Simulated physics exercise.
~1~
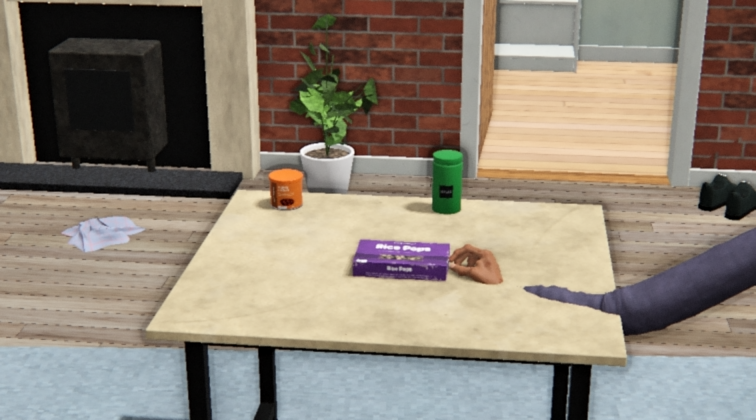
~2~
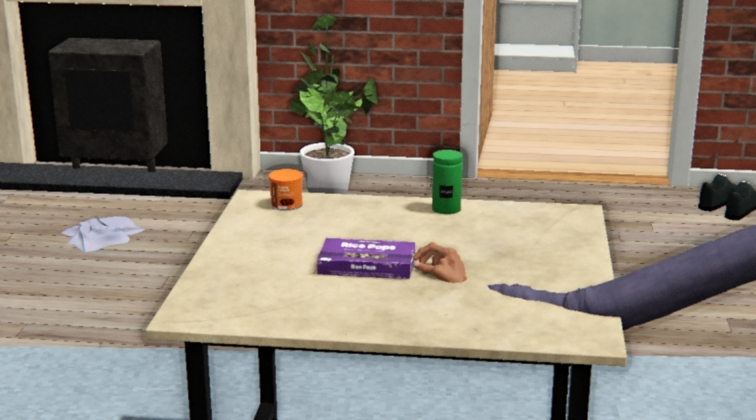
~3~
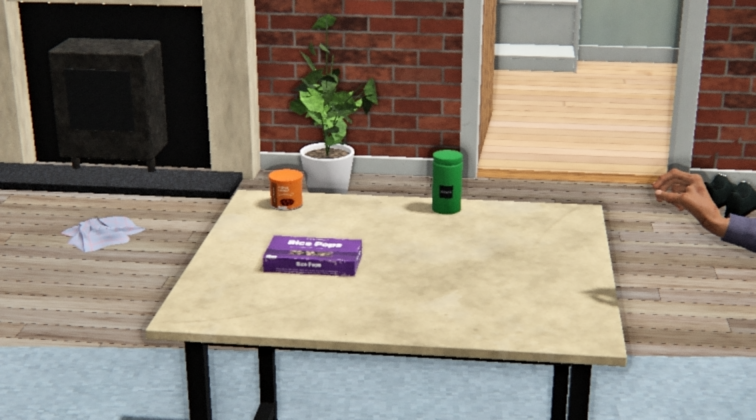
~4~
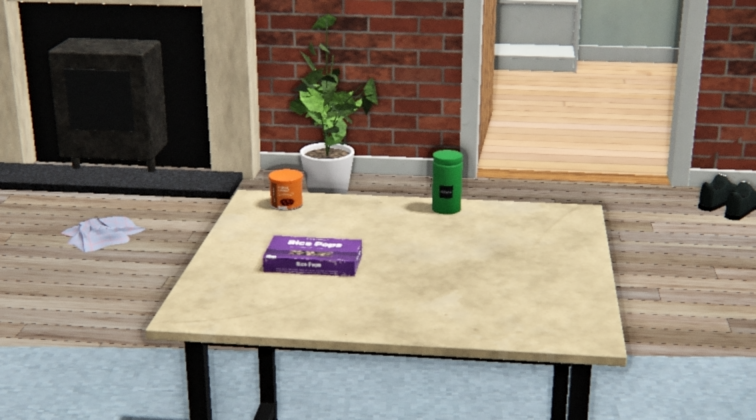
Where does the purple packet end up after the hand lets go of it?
It stays on the table, resting on the left part of the tabletop.
